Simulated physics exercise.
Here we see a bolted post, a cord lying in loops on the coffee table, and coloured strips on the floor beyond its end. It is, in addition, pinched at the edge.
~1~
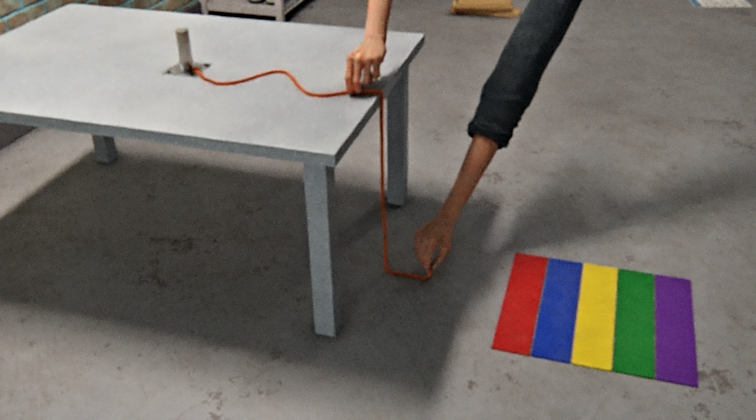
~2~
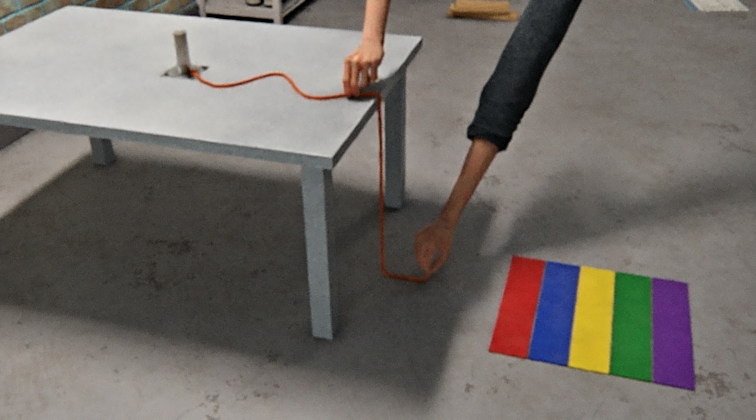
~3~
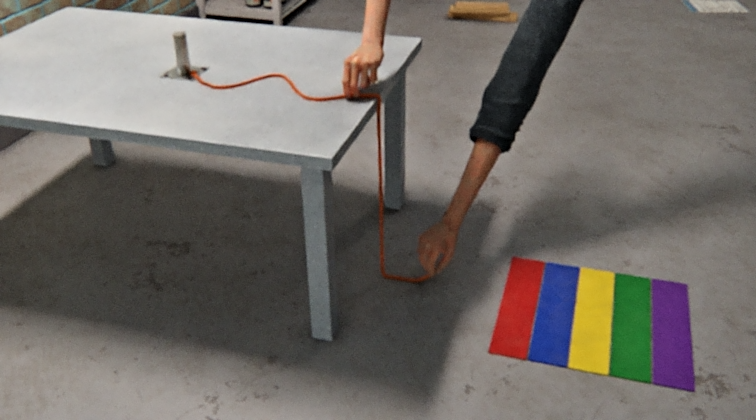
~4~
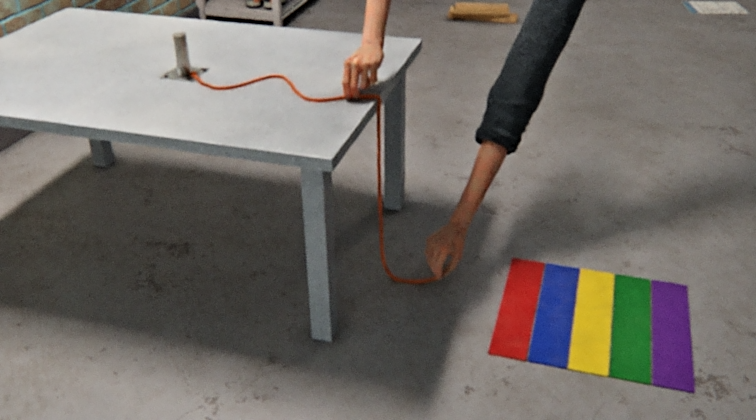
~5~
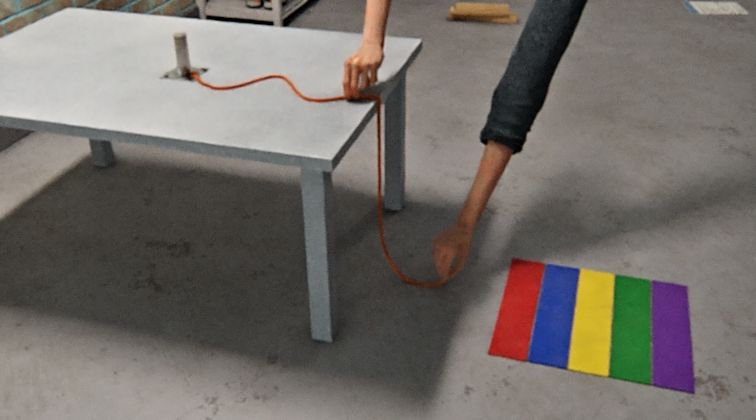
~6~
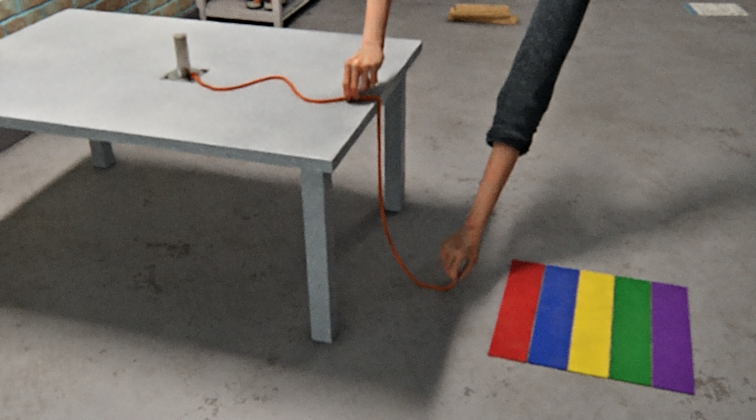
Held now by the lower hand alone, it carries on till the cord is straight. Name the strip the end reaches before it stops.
Green.
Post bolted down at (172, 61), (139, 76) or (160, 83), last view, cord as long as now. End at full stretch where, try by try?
Going through them in sequence: (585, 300), (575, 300) and finally (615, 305).
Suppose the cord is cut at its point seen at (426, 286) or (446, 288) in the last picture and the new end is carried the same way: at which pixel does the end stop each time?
Pixel positions, in order: (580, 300), (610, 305).
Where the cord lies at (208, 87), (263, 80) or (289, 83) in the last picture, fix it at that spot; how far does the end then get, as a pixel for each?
Going try by try, I'd put it close to (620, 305), then (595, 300), and finally (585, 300).
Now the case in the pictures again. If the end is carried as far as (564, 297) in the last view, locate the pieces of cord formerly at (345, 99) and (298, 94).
Approx. (386, 123); approx. (350, 92).
Soon after, end near (564, 297); over blue.
Then, end near (606, 304); over yellow.
At full stretch, end near (632, 308); over green. It halts on the green strip.
